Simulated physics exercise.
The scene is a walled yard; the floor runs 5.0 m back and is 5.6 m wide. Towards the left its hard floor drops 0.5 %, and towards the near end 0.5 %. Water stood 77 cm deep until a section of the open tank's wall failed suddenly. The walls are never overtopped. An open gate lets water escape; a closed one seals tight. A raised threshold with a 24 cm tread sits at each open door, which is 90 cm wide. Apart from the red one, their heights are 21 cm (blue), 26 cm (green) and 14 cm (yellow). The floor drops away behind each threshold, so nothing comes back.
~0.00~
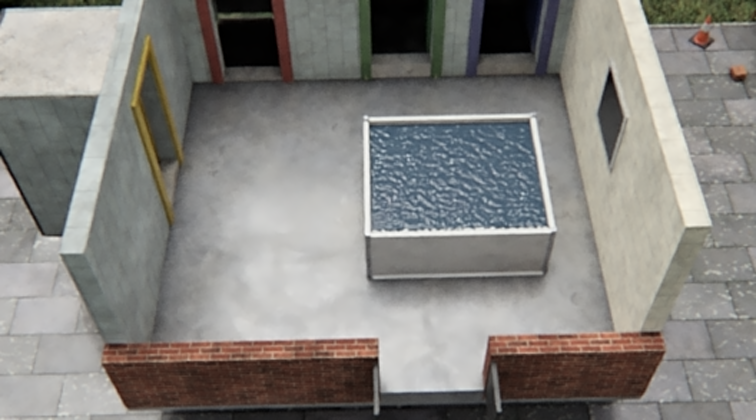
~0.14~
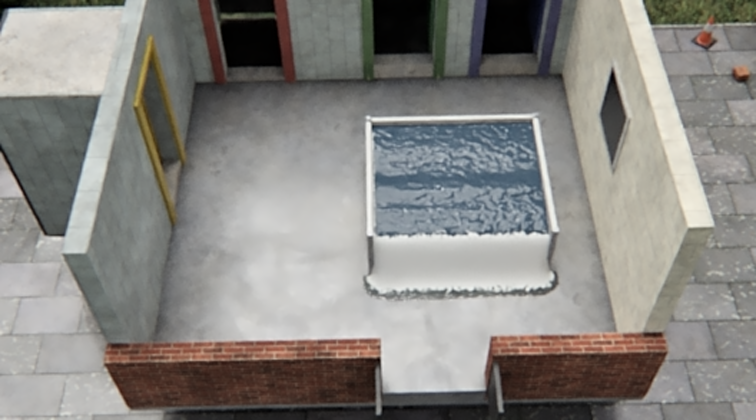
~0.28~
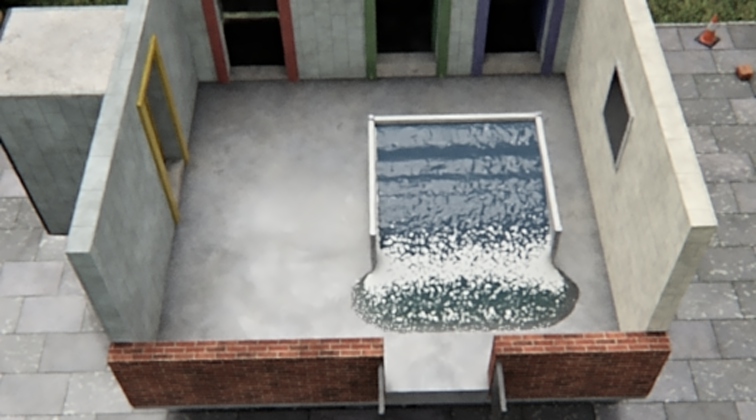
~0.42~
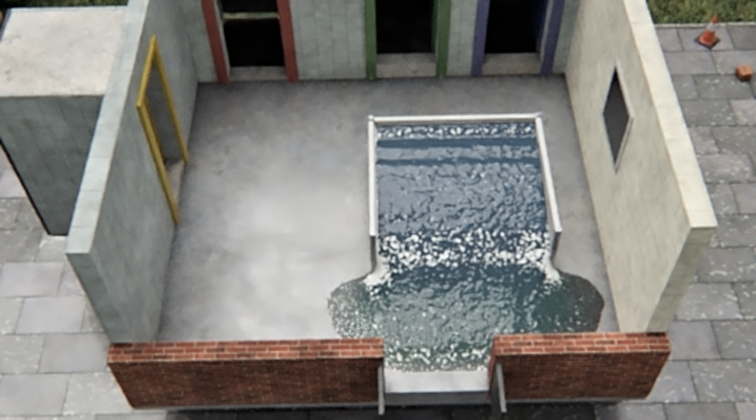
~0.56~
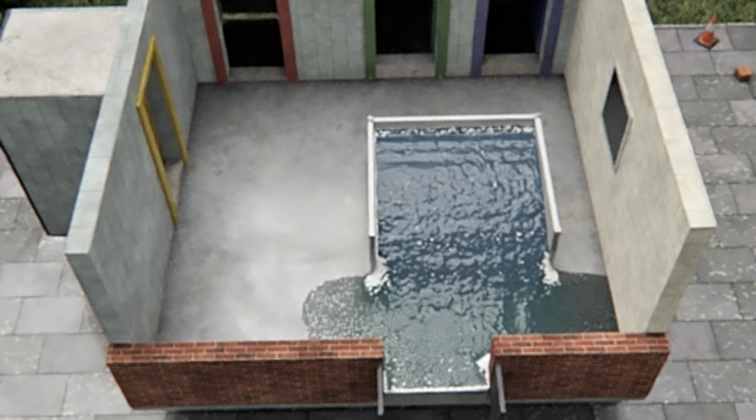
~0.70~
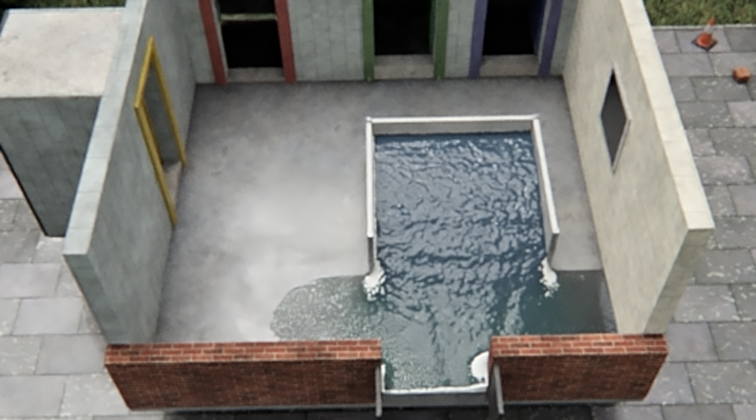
A walled concrete yard with an open tank losing its near side, water surging out, spreading across the floor and pouring through the near doorway.
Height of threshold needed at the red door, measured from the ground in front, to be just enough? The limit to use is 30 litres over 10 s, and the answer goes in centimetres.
Approximately 7.5 cm.
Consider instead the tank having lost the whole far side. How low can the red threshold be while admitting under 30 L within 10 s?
If so: Around 11.5 cm.
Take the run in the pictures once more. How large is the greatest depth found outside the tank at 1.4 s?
I'd put it near 58 cm.
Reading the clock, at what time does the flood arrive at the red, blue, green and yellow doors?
For red it's 4.0 s, for blue 2.6 s, for green 3.6 s, and for yellow 2.6 s.
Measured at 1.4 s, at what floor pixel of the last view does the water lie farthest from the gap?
The farthest wet point sits near (149, 380) in the last view.
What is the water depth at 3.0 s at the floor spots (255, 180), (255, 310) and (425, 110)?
Ordered as asked: 0, 3, 0 cm.
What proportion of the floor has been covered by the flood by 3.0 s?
Some 50 per cent is wet.
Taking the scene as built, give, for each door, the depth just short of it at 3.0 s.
In cm: Red 0, blue 13, green 0, yellow 3.
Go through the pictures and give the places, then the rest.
The first frame shows the open tank at (454, 176) is whole and still, 77 cm deep; the red door at (245, 29) is dry.
In the second frame, the gap is at (459, 260), the front 0.3 m out at (377, 291); the back of the open tank holds 77 cm.
In the third frame, the front is at (411, 327), 0.8 m from the gap at (462, 260); 1.9 m2 of floor is wet, 76 cm left at the back.
In the fourth frame, the front is at a hidden place, 1.3 m from the gap at (462, 262); 3.5 m2 of floor is wet, 70 cm left at the back.
In the fifth frame, water pours out at (461, 263) and has run 1.6 m, to a hidden place; about 11 cm deep outside, 65 cm at the back.
In the sixth frame, water pours out at (459, 264) and has run 1.7 m, to a hidden place; about 13 cm deep outside, 64 cm at the back; the red door at (248, 31), 4.6 m from the gap, is still 3.9 m from the nearest water.
After 1.4 s water covers 25 % of the floor, deepest (58 cm) near (625, 369); it has not reached the red door.
After 3.0 s water covers 50 % of the floor, deepest (28 cm) near (564, 80); it has not reached the red door.
After 10.0 s water covers 95 % of the floor, deepest (10 cm) near (167, 266); 8 cm at the red door, 39 litres in over its 7 cm threshold.
At the red door as built, the water arrived by 4.2 s and peaked near 12 cm at 5.6 s.
Run again over the same 10 s with other heights there, 48 litres in over 6.5 cm, 16 litres over 9 cm. The limit of 30 litres is kept from about 7.5 cm up.
